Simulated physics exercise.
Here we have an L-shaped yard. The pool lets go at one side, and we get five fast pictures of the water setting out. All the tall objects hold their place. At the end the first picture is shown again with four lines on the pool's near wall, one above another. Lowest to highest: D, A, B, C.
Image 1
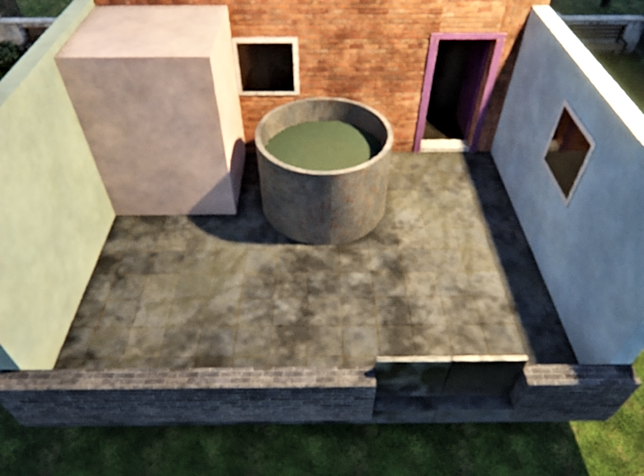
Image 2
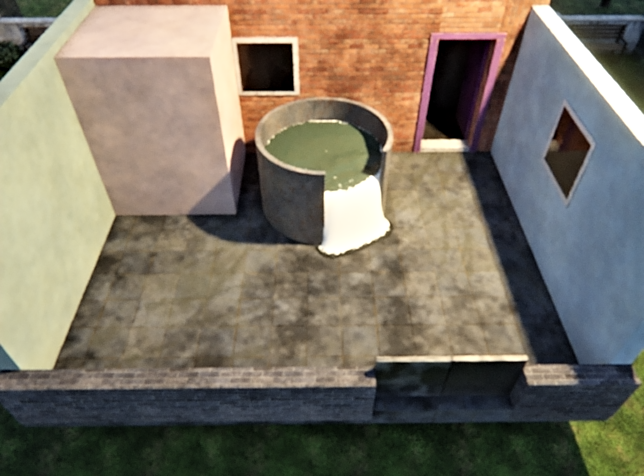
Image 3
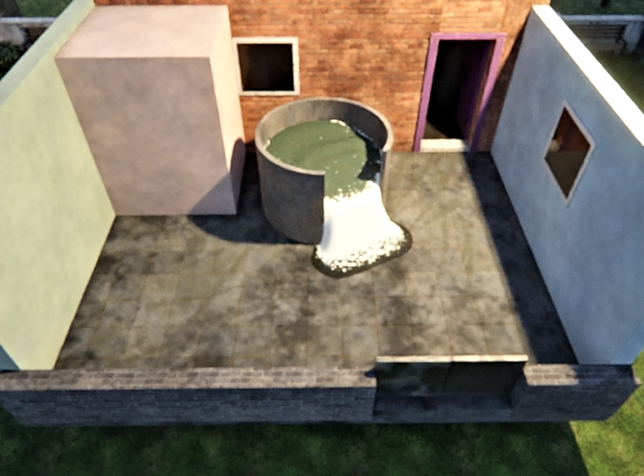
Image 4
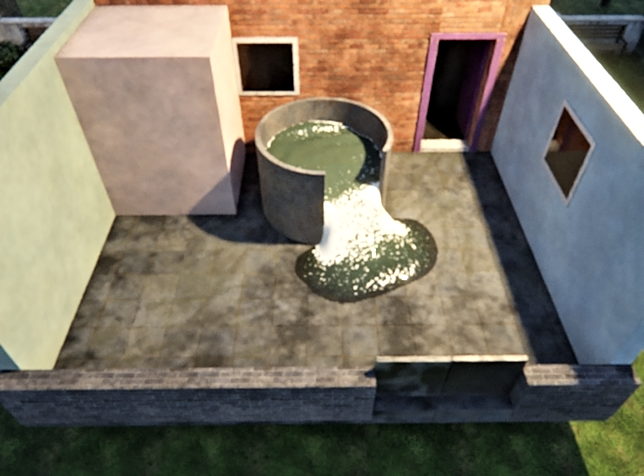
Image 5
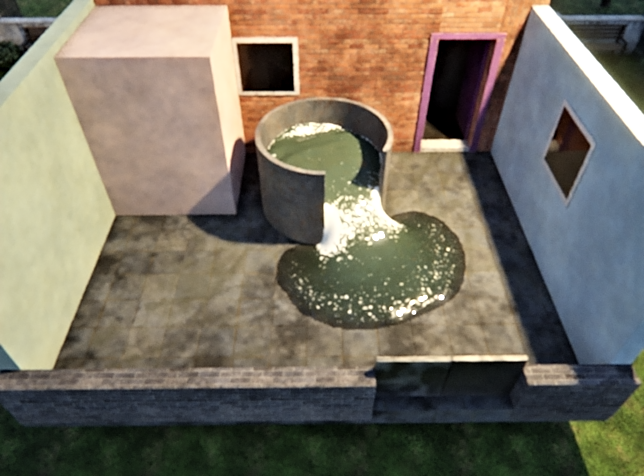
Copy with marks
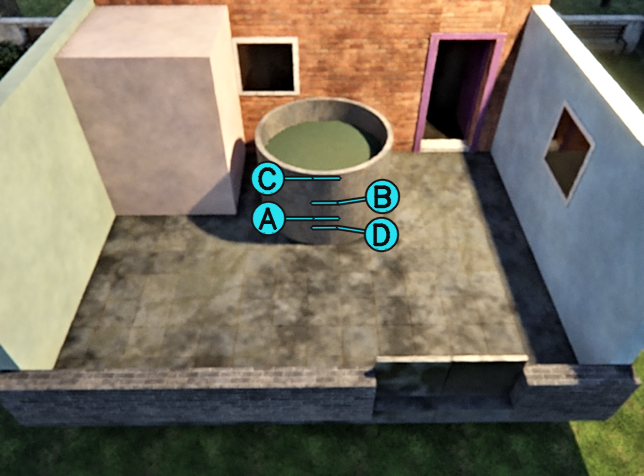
In a walled yard beside a brick building with a purple doorway, a round grey tank holds still, dark green water. A gap opens in the tank's front right side and white, foaming water pours onto the paving, then spreads into a widening dark green pool flecked with foam.
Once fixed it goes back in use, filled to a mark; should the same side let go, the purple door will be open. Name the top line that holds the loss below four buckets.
Line A.
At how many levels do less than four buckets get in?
Two of them.
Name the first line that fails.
B it is.
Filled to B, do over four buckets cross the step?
Yes, that goes wrong.
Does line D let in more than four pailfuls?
No, not at all.
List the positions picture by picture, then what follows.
The first frame shows water in the pool at rest, its middle at (324, 154); foot of the purple doorway at (444, 152); shut gate at (449, 363).
In the second frame, 1 % of the ground under water, visible out to (322, 247).
In the third frame, 4 % of the ground under water, visible out to (326, 269).
In the fourth frame, 8 % of the ground under water, visible out to (340, 296).
In the fifth frame, 16 % of the ground under water, visible out to (450, 291).
In cyan, A at (325, 218); B at (325, 203); C at (325, 178); D at (325, 227); from the bottom up D, A, B, C.
With A, a bucket or two gets in.
With B, about 9 bucketfuls get in.
With C, dozens of bucketfuls pour in.
With D, nothing gets over.
